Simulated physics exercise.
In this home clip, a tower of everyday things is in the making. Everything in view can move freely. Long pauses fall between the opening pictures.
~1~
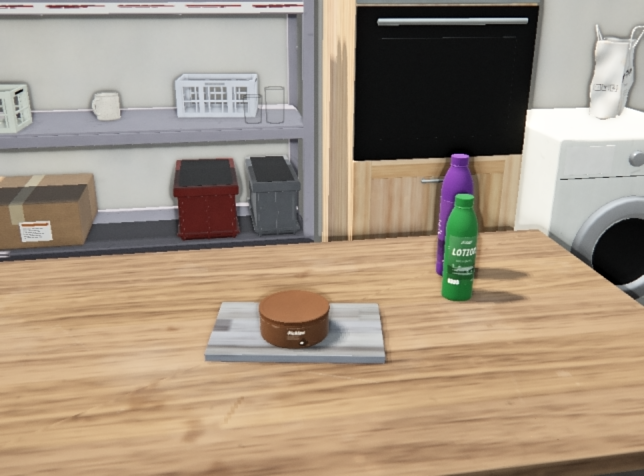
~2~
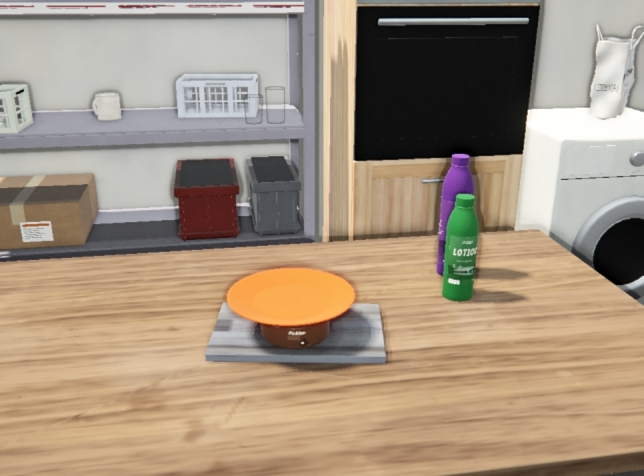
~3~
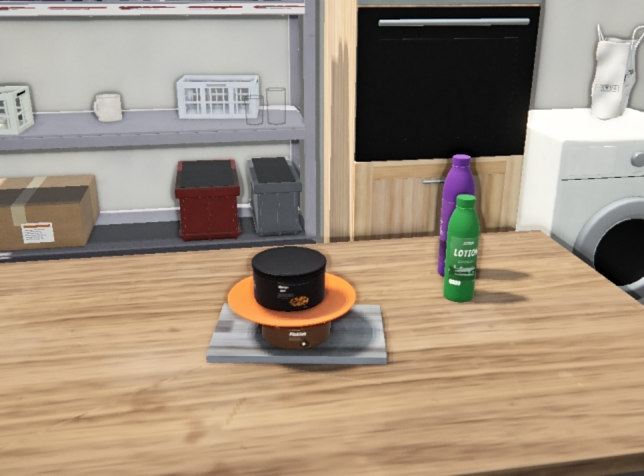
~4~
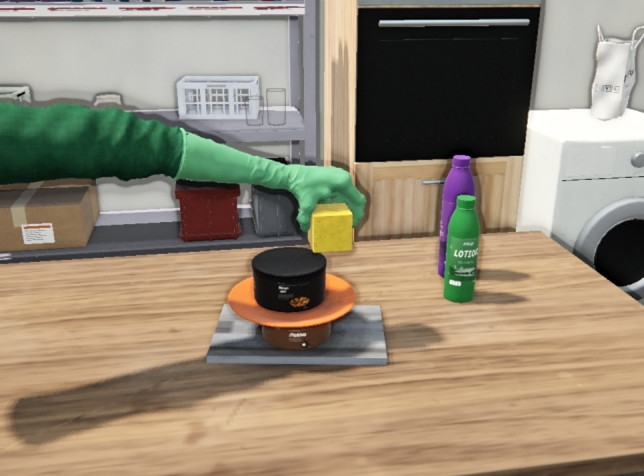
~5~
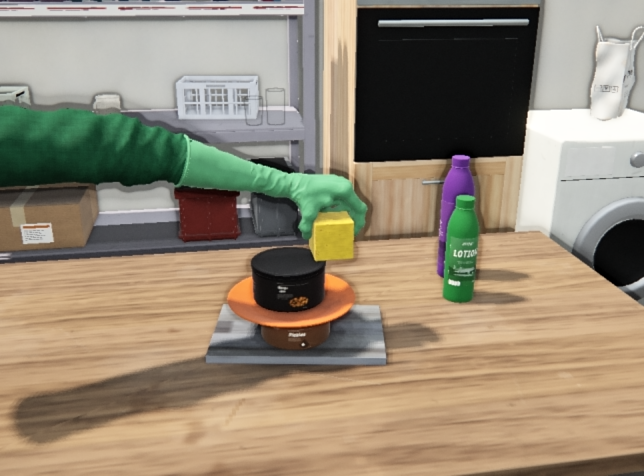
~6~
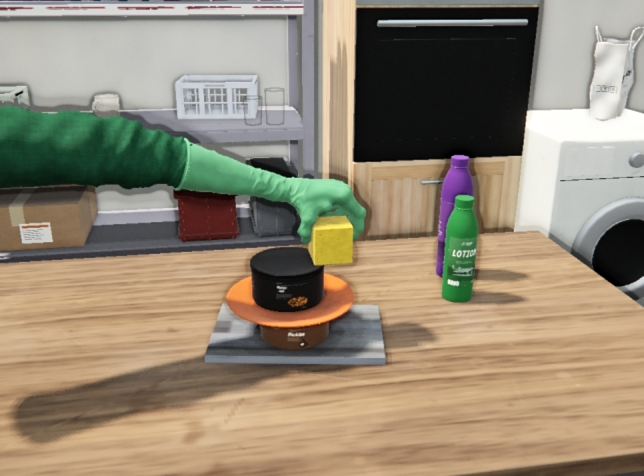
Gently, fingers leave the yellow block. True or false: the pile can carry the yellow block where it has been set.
False.
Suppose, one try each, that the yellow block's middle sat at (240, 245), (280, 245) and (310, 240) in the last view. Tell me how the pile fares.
For the first case the pile falls over; for the second, it survives; for the third, it survives.
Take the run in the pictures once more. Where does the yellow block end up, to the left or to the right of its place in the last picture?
Rightward.
Then, 0.40 s after the last picture, yellow block now fallen.
Then, 0.60 s after the last picture, things are still on the move.
Then, 1.10 s after the last picture, nothing new.
At rest, fallen, yellow block; the other 6 in place. Seen from the same camera at the end, yellow block near (445, 307). The pile gives way.
